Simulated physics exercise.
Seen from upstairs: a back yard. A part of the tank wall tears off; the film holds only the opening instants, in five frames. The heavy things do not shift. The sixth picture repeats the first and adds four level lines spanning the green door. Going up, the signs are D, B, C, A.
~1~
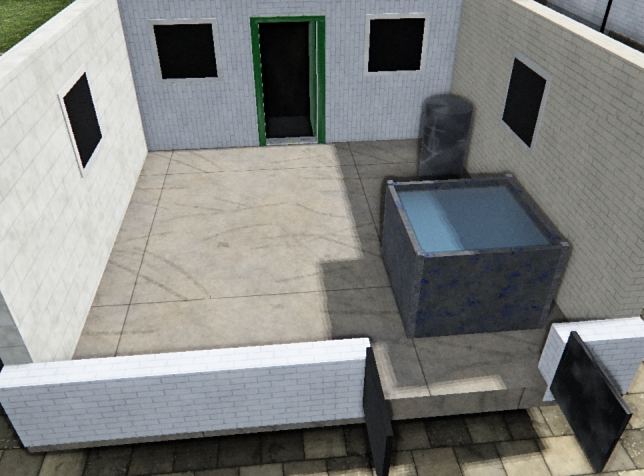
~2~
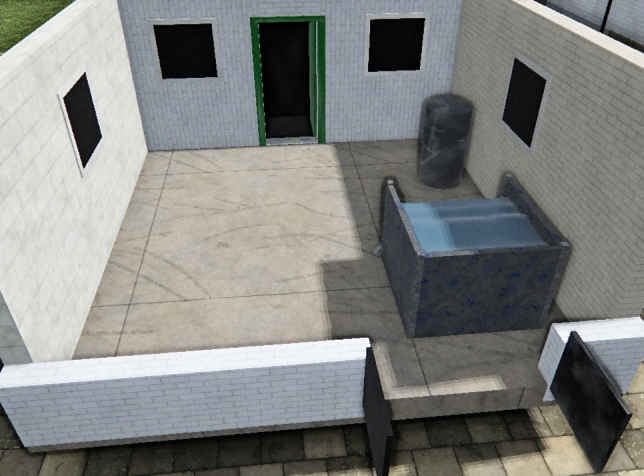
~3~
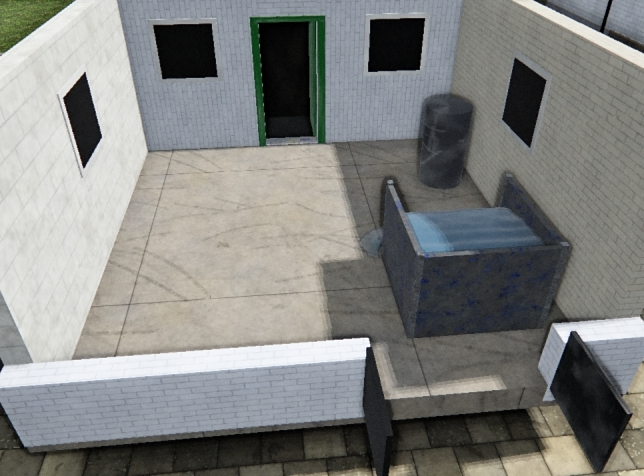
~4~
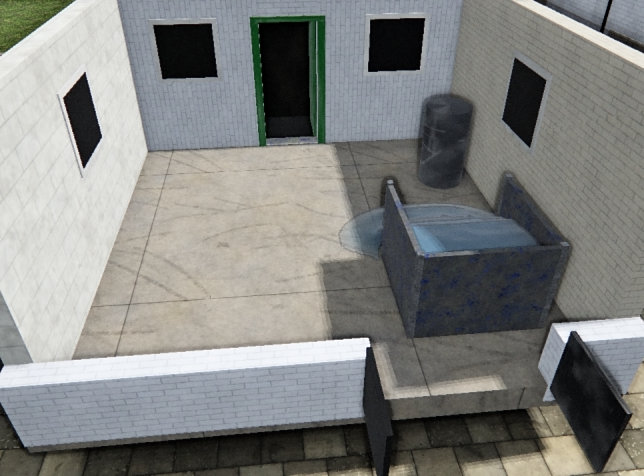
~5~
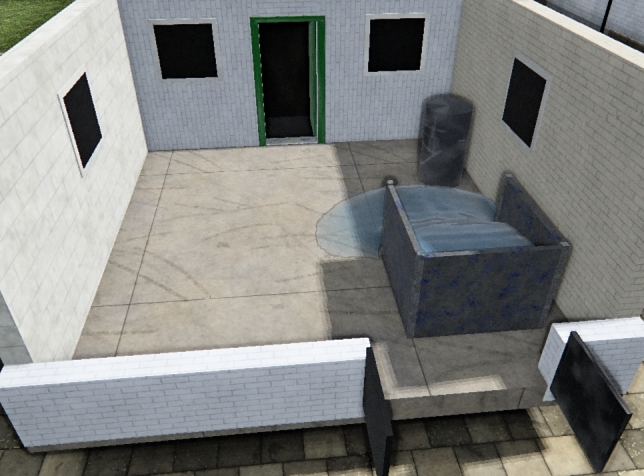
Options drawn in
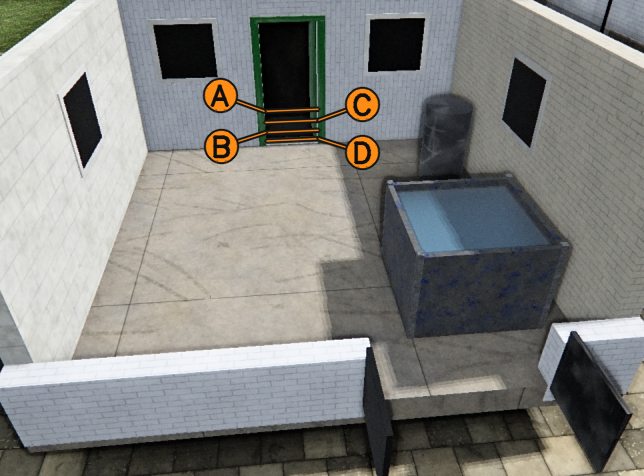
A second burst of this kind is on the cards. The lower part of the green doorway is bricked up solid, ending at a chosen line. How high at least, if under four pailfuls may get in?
Use mark B.
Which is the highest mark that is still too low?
That would be D.
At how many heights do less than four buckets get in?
Three of the four.
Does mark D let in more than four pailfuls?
Yes.
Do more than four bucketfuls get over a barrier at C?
No, not at all.
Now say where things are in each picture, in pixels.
Water in the tank at rest, its middle at (468, 219); foot of the green doorway at (292, 144); open gate at (462, 327), in the first picture.
Water covers 2 % of the ground, its front hidden from here, in the second picture.
In the third picture, 4 % of the ground under water, visible out to (367, 240).
In the fourth picture, 9 % of the ground under water, visible out to (347, 233).
In the fifth picture, 14 % of the ground under water, visible out to (381, 189).
In orange, A at (291, 110); B at (292, 131); C at (291, 121); D at (292, 139); from the bottom up D, B, C, A.
With A, nothing gets over.
With B, a bucket or two gets in.
With C, nothing gets over.
With D, about 11 bucketfuls get in.
